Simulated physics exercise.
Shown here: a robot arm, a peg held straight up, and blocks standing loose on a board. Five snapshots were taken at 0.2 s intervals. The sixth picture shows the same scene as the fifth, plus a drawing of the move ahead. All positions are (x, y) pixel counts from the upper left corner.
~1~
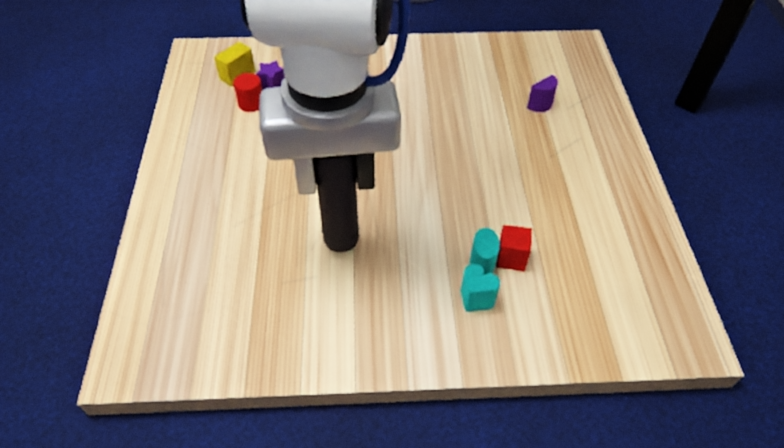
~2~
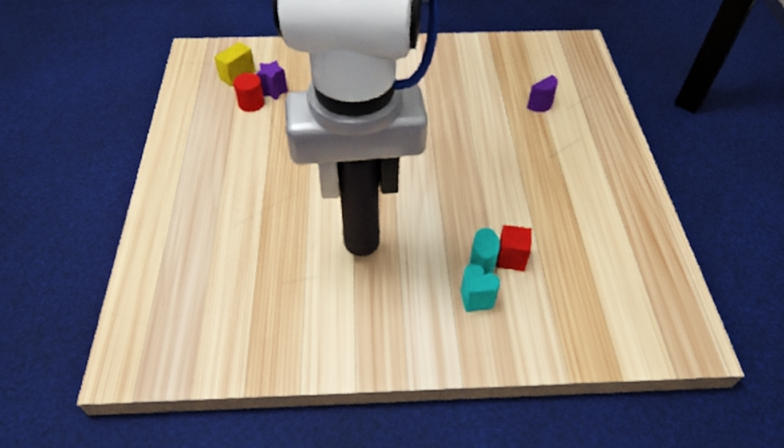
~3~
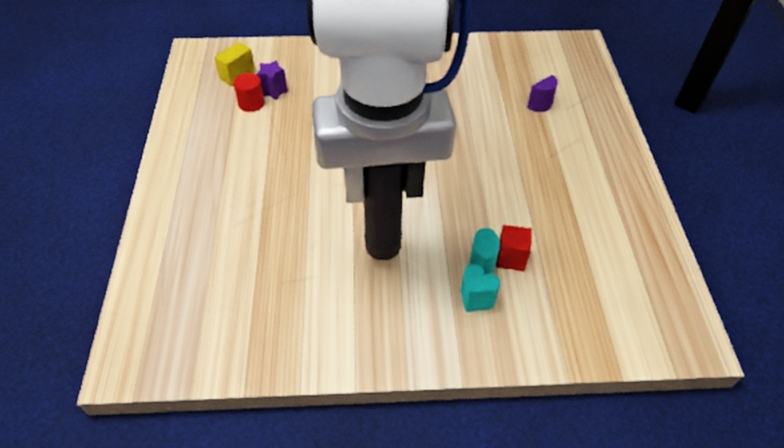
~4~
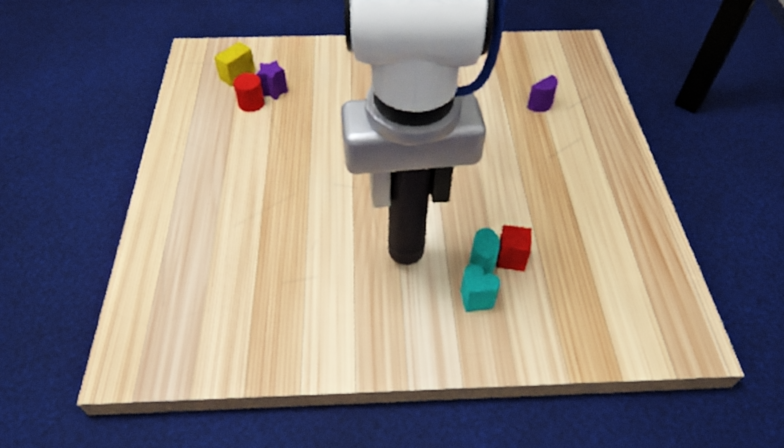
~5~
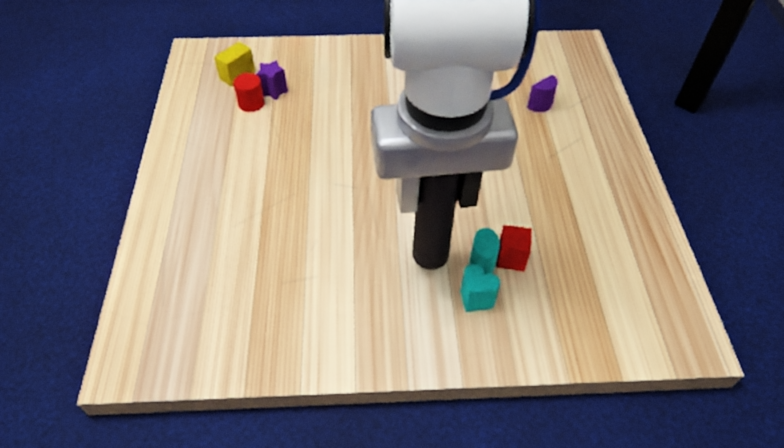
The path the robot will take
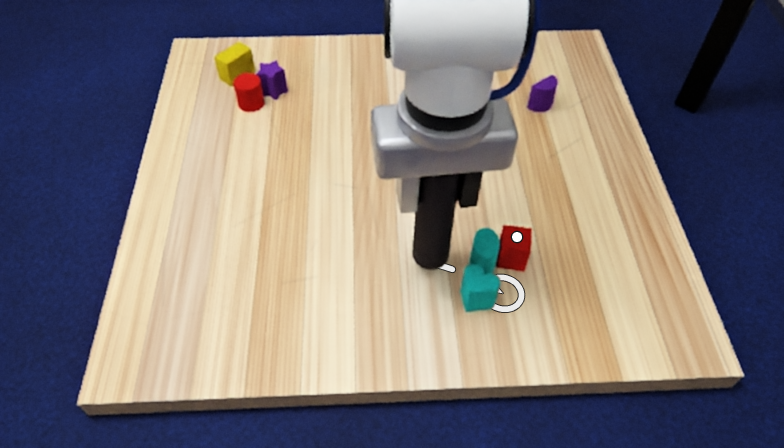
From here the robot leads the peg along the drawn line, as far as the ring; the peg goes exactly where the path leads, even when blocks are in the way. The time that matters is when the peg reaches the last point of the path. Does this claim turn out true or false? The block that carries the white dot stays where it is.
The claim does not hold.
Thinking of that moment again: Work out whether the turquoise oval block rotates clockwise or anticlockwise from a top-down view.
It rotates counterclockwise.
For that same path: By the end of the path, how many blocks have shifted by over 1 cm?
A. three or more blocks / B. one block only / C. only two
That would be A.
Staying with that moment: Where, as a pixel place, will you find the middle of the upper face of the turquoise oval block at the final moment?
It is at (527, 252).
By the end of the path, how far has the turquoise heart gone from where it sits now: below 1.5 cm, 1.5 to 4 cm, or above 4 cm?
It moves between 1.5 and 4 cm.
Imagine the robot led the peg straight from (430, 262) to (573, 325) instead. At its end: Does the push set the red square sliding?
I believe so.
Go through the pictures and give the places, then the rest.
In the first frame, peg's lower end (341, 239); turquoise heart (480, 279); turquoise oval block (487, 242); red square (517, 237).
In the second frame, peg (362, 243); blocks still.
In the third frame, peg (383, 247); blocks still.
In the fourth frame, peg (406, 251); blocks still.
In the fifth frame, peg (430, 255); turquoise heart (480, 279); turquoise oval block (487, 242); red square (517, 237).
Drawn move, from (430, 262) through (467, 275) to (503, 293); the dot is on the red square.
What follows on the original path. Halfway along, peg (468, 268); turquoise heart (487, 285), turned 15° clockwise; turquoise oval block (499, 244), turned 20° anticlockwise; red square (525, 237), turned 20° anticlockwise.
At the end, peg (505, 286); turquoise heart (504, 304), turned 80° clockwise; turquoise oval block (527, 252), turned 60° anticlockwise; red square (540, 234), turned 60° anticlockwise.
